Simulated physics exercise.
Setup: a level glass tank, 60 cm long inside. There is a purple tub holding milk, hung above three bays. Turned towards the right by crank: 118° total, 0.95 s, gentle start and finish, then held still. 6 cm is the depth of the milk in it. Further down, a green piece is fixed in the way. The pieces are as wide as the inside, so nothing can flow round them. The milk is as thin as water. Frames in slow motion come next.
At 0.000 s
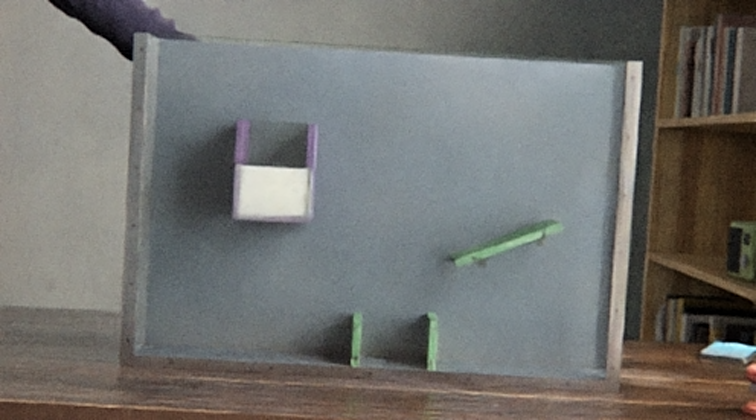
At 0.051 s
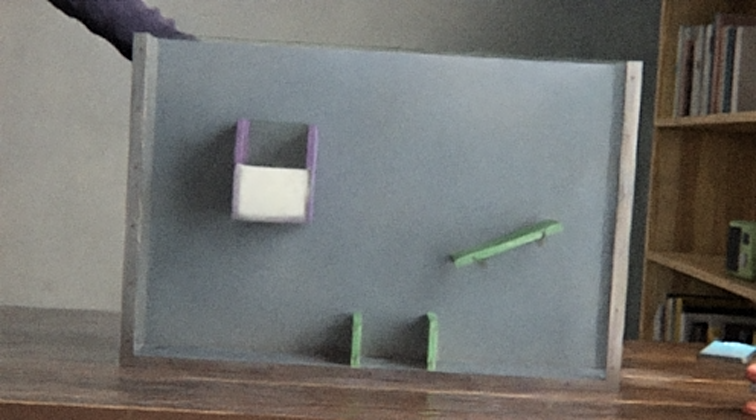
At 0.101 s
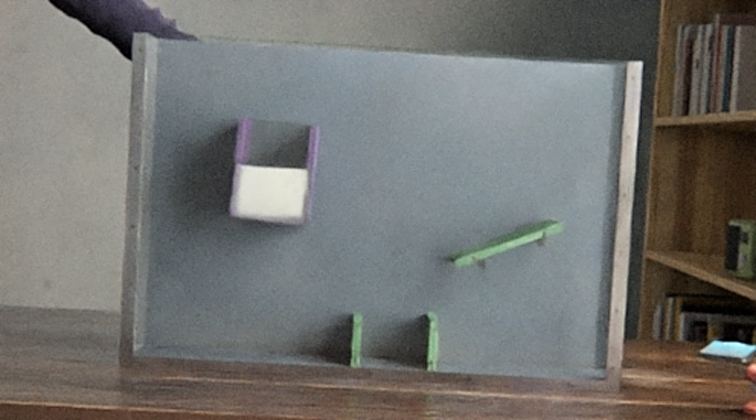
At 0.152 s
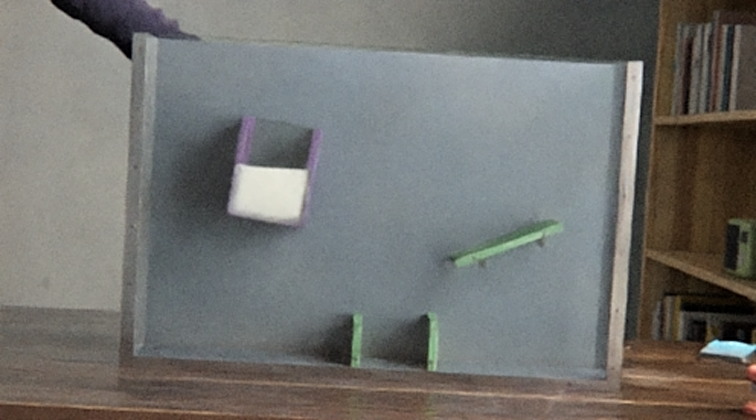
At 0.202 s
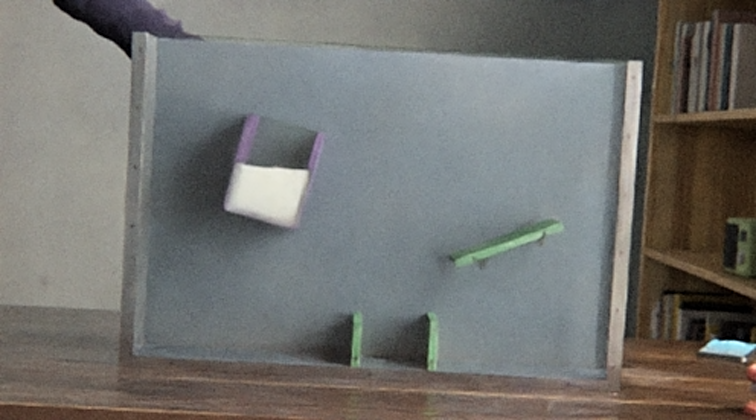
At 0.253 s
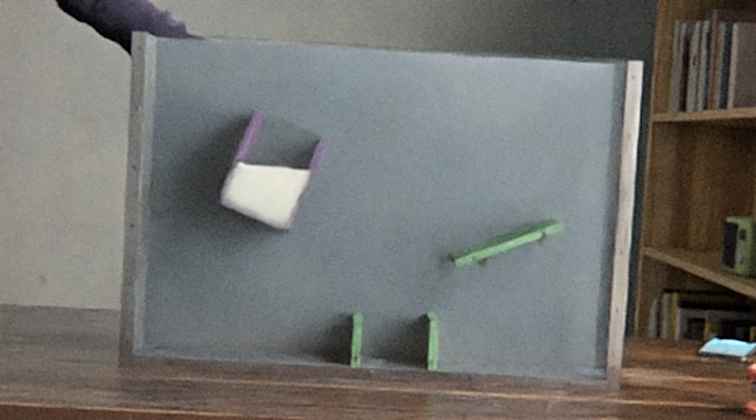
On a wooden table beside a bookshelf, an upright gray panel holds a purple container of white liquid above a slanted green bar and two short green dividers. The container starts level, then tilts gradually to the right, the liquid shifting inside, while the green pieces stay still.
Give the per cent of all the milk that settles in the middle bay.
Close to 60 per cent.
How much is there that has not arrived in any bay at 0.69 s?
About 100 %.
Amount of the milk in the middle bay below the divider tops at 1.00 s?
That section holds close to 52 per cent.
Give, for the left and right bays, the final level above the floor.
Taking them in turn, you get 0.5 cm and then 0.0 cm.
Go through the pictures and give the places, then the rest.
In the first frame, the tub leans 0°; its pouring lip is at (312, 125); the highest milk is at (246, 168); divider tops at (357, 323) and (434, 323).
In the second frame, the tub leans 1°; its pouring lip is at (312, 126); the highest milk is at (280, 170).
In the third frame, the tub leans 3°; its pouring lip is at (314, 128); the highest milk is at (294, 171).
In the fourth frame, the tub leans 7°; its pouring lip is at (317, 131); the highest milk is at (298, 171).
In the fifth frame, the tub leans 13°; its pouring lip is at (320, 135); the highest milk is at (290, 171).
In the sixth frame, the tub leans 19°; its pouring lip is at (324, 140); the highest milk is at (259, 169).
By 0.44 s the bays hold 0, 0 and 0 per cent, with 100 still above them.
By 0.69 s the bays hold 0, 1 and 0 per cent, with 99 still above them.
By 1.00 s the bays hold 18, 51 and 1 per cent, with 30 still above them.
At rest it is 34 per cent left, 61 middle, 6 right.
